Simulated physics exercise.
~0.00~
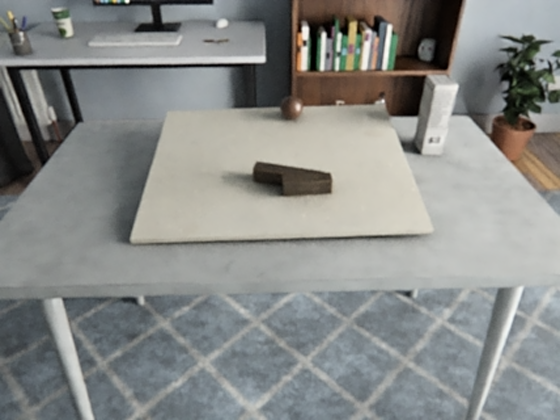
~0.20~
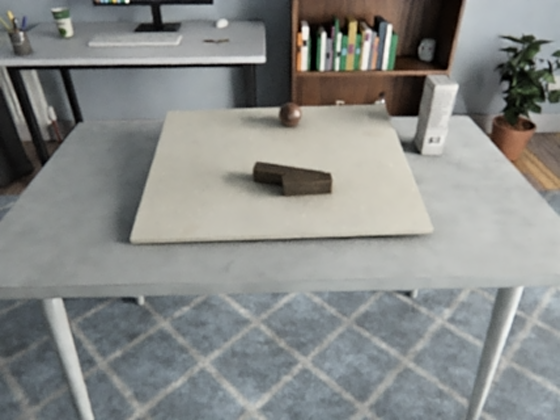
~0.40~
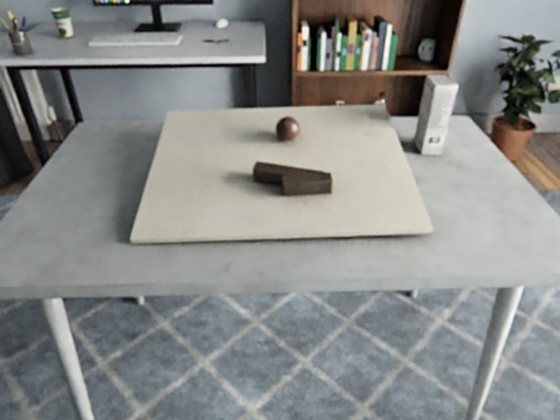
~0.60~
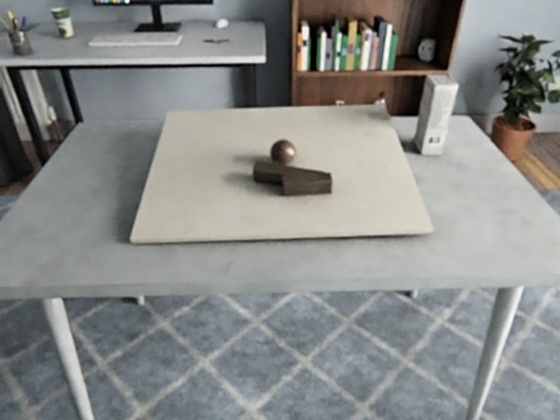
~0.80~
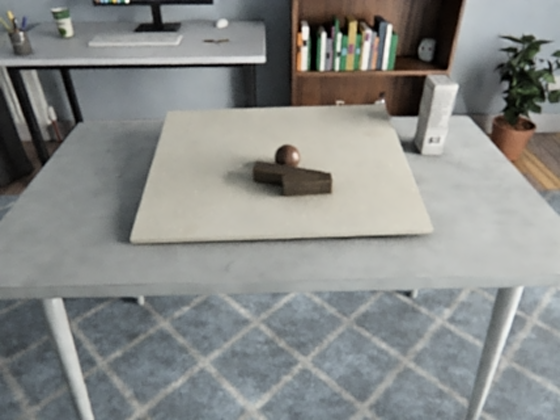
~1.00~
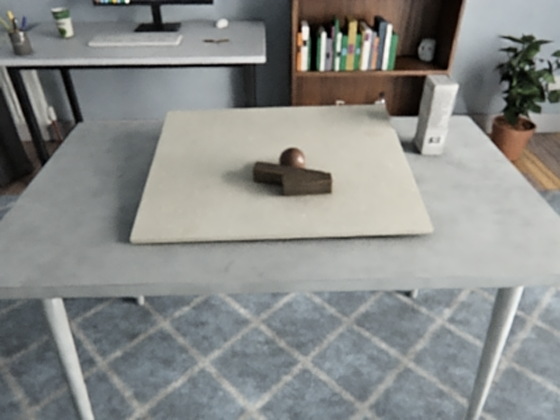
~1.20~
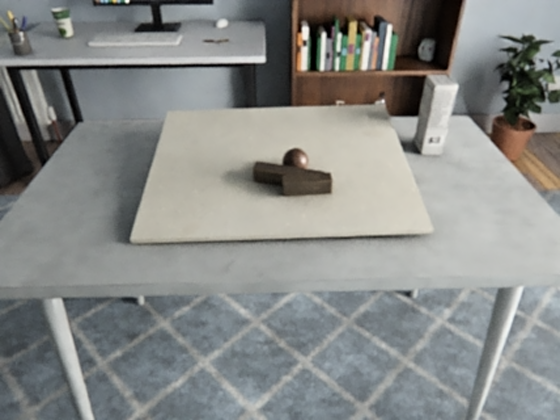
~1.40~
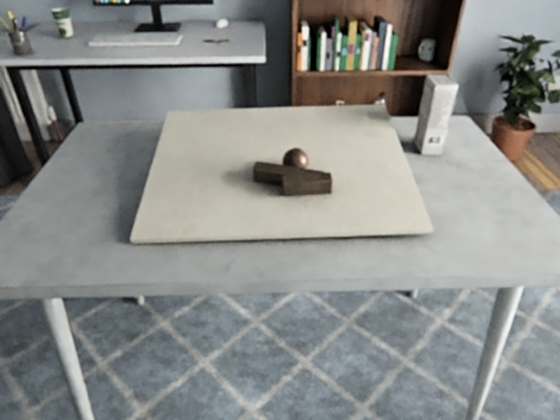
On a gray table in a room with a bookshelf, a small brown ball rolled down a tilted pale board toward the viewer, met the dark wooden blocks, shifted slightly right along them, and came to rest there while the white carton stood still.
